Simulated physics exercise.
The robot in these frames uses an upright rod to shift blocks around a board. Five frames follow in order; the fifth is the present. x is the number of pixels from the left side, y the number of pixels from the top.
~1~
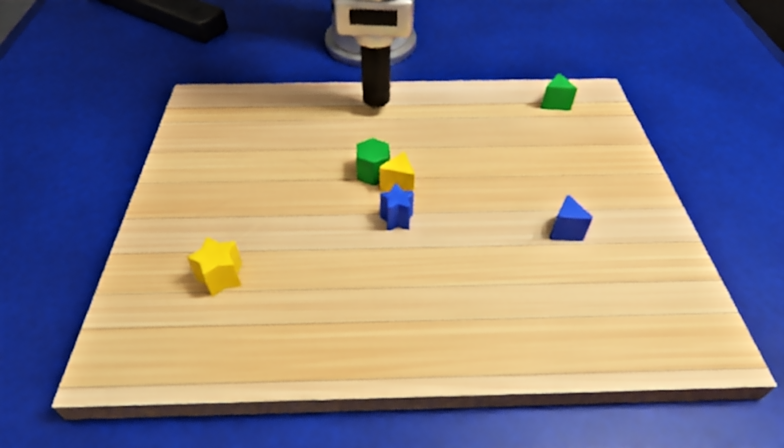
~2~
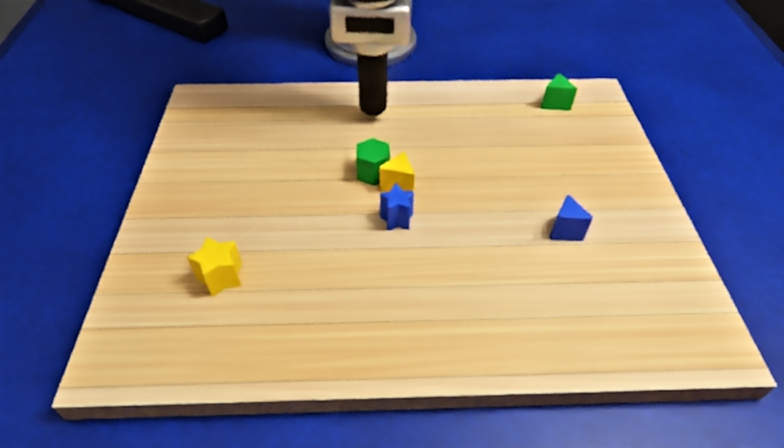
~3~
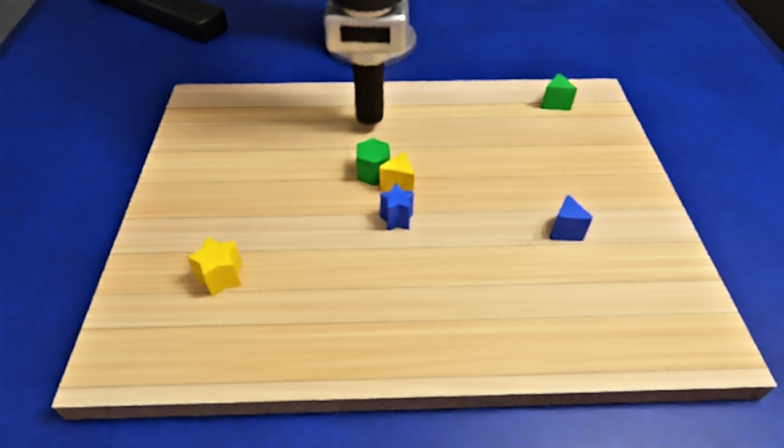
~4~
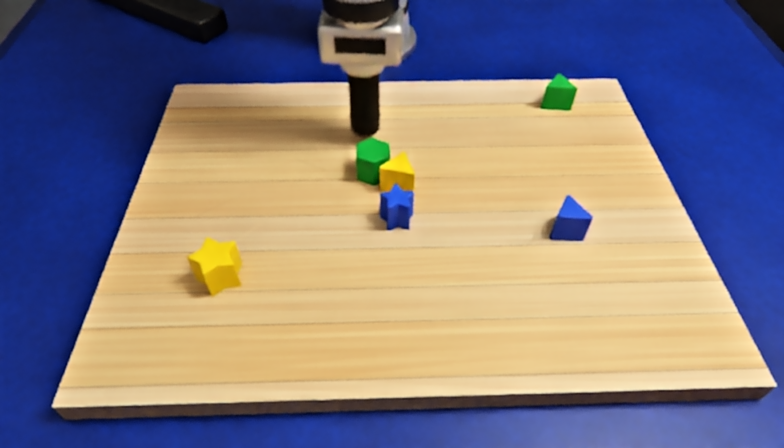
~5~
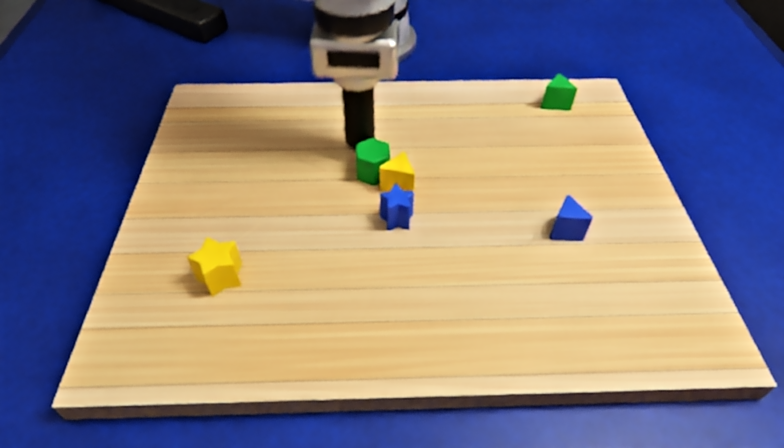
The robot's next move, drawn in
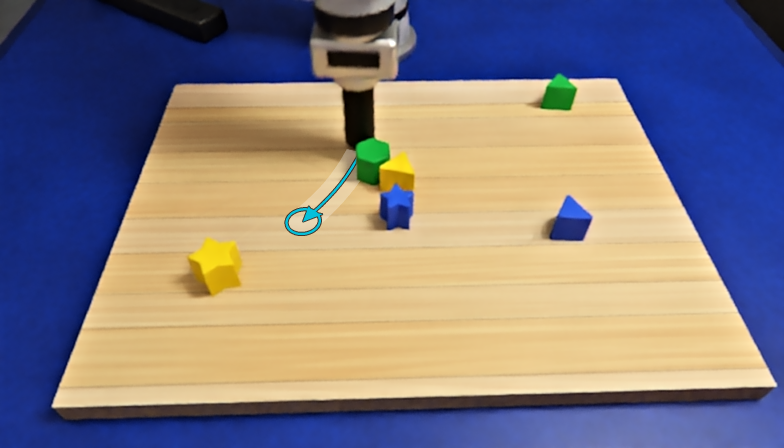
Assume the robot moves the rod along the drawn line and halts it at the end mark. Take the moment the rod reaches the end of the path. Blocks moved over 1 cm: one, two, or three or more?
The way I see it, the answer is one.
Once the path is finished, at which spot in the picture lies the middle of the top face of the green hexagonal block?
It will likely be found at (374, 163).
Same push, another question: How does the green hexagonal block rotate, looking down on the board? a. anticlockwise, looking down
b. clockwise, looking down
a.
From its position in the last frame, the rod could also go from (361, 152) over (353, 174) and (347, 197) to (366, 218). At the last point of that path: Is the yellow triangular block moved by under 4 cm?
Final answer: Yes.
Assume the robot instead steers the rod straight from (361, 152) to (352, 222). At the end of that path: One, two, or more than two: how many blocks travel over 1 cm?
Displaced: Three or more.
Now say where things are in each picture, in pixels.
The first frame shows lower end of the rod (376, 100), tops of blocks, green hexagonal block (373, 149), blue star (398, 196), yellow triangular block (400, 164).
The second frame shows rod (373, 108), blocks as before.
The third frame shows rod (370, 117), blocks as before.
The fourth frame shows rod (365, 129), blocks as before.
The fifth frame shows rod (360, 142), green hexagonal block (373, 149), blue star (398, 196), yellow triangular block (400, 164).
The drawn path runs from (361, 152) over (338, 187) to (303, 221).
What follows on the original path. One third of the way, rod (346, 165); green hexagonal block (374, 163), turned 30° anticlockwise; yellow triangular block (403, 166), turned 20° anticlockwise.
Two thirds of the way, rod (327, 188); green hexagonal block (374, 163), turned 30° anticlockwise; yellow triangular block (403, 167), turned 20° anticlockwise.
At the end, rod (302, 211); green hexagonal block (374, 163), turned 30° anticlockwise; blue star not moved; yellow triangular block (403, 167), turned 20° anticlockwise.
